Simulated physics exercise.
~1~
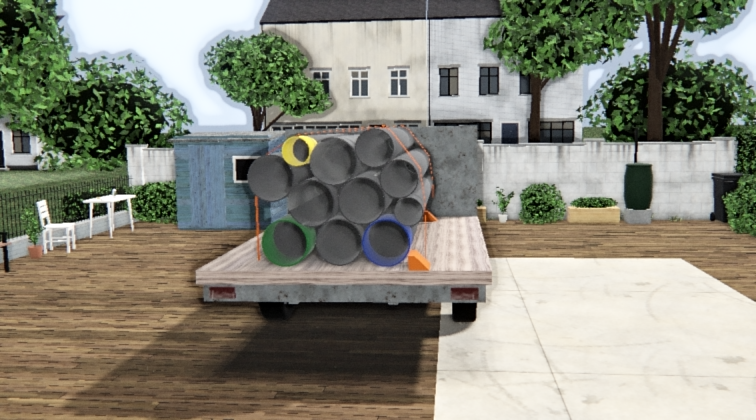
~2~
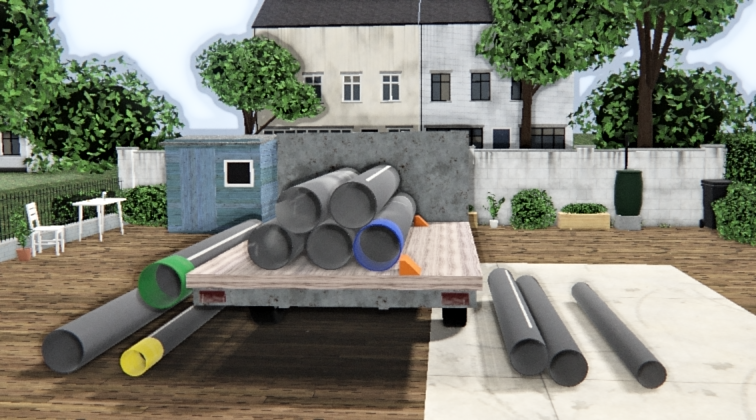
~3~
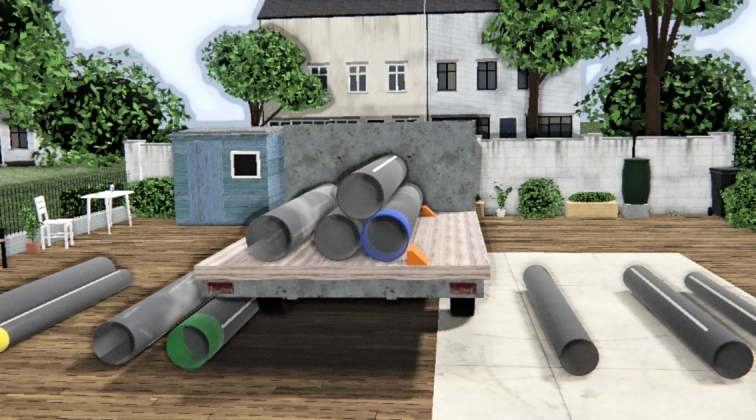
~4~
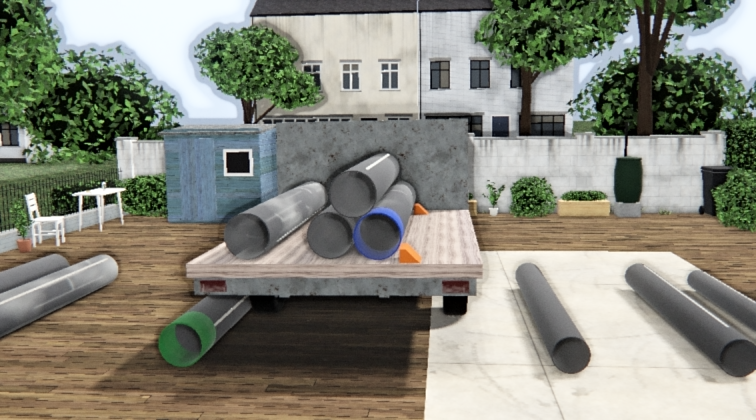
A flat trailer sheds most of its stacked pipes off both sides, keeping the blue-ringed one.
